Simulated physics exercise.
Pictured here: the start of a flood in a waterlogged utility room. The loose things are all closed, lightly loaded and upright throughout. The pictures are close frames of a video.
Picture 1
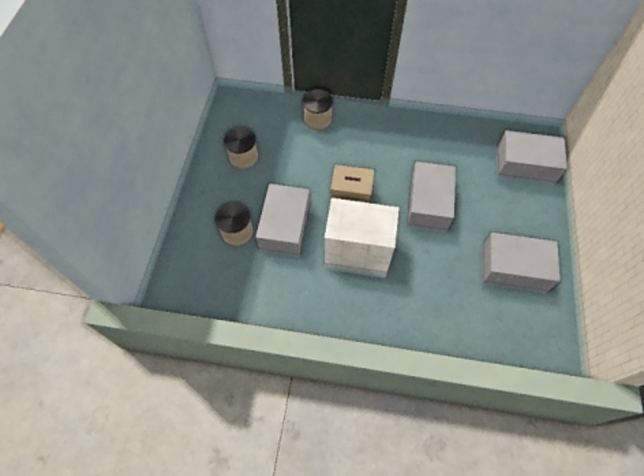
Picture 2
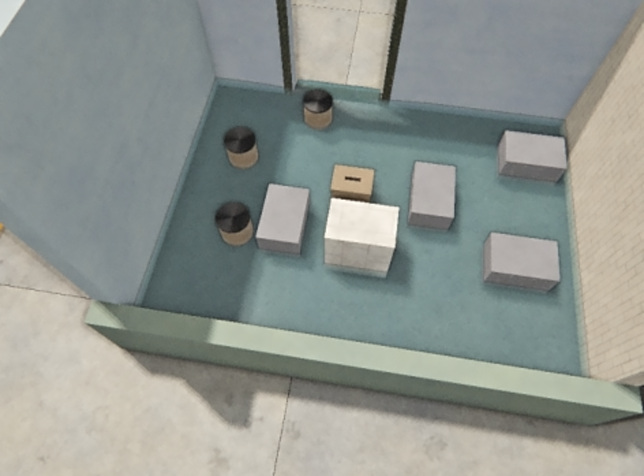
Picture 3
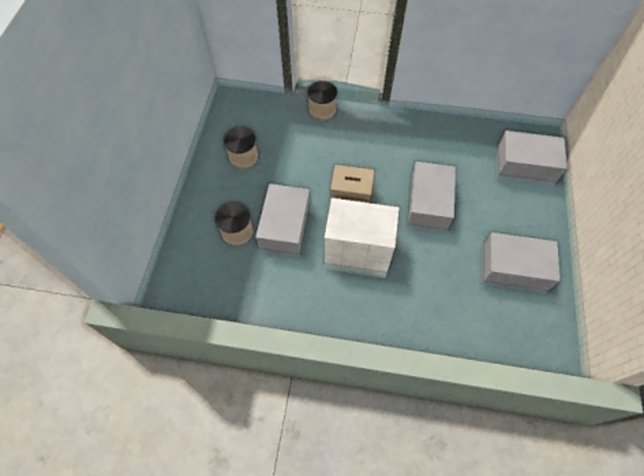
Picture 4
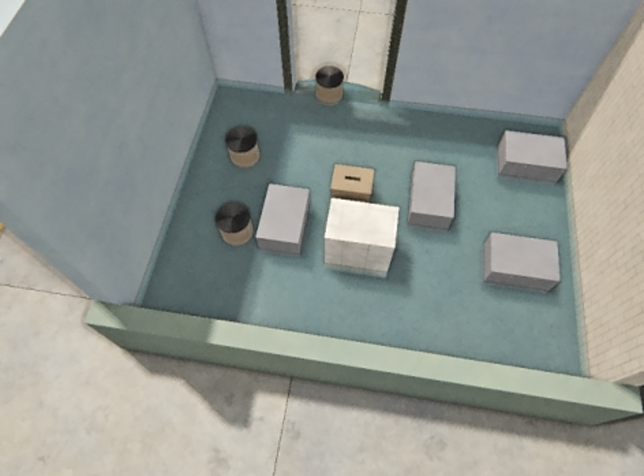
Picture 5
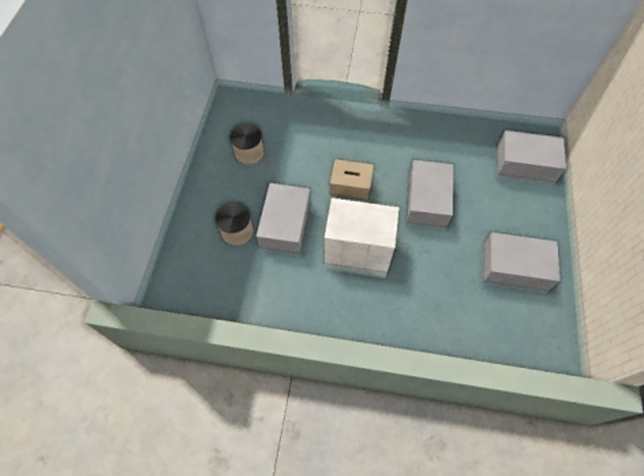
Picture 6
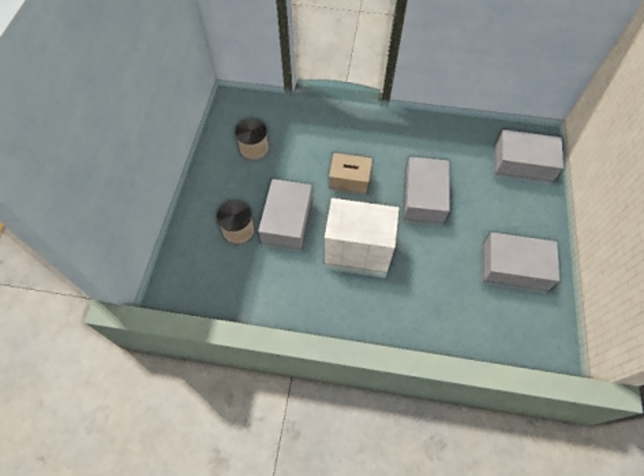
A dark door opens, a round container drifts out through it, and others shift slightly.
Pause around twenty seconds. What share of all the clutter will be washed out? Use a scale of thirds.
On that scale, two thirds or above.
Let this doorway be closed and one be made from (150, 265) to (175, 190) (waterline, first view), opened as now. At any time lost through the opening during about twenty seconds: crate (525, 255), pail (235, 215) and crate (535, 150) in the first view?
Object by object: Never exits, drifts out, never exits.
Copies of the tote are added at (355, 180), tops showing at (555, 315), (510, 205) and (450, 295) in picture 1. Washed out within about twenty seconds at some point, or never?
In turn: Stays, carried outside, kept in.
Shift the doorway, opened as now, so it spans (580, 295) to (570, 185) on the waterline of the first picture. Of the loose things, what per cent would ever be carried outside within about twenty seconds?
Roughly 50 in a hundred.
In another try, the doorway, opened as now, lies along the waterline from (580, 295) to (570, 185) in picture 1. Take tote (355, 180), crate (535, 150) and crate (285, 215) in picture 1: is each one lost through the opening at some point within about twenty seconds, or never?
Okay, so: Makes it outside for the first, makes it outside for the second, never exits for the third.
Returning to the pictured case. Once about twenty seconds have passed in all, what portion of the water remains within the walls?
Around 46 in a hundred.
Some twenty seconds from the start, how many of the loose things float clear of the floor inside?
That would be 0.
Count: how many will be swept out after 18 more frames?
That gives 3.
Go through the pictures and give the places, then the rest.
A pail at (240, 140) floats; a tote at (353, 179) floats; 0 of 8 have shifted, in the first frame.
A pail at (240, 140) floats; a tote at (353, 179) floats; 0 of 8 have shifted, in the second frame.
A pail at (240, 140) floats; a tote at (353, 179) floats; 1 of 8 have shifted, in the third frame.
A pail at (241, 139), afloat; a tote at (353, 179) floats; 1 of 8 have shifted, in the fourth frame.
A pail at (246, 136) floats, close to its start; a tote at (352, 174), afloat, close to its start; 3 of 8 have shifted, in the fifth frame.
A pail at (251, 131) floats, close to its start; a tote at (351, 167) floats, close to its start; 5 of 8 have shifted, in the sixth frame.
A moment on, 1 of 8 are out; 7 afloat.
Next, 3 of 8 are out; 4 afloat.
Later, 5 of 8 are out; 1 afloat.
In the end, 6 of 8 are out; 0 afloat.
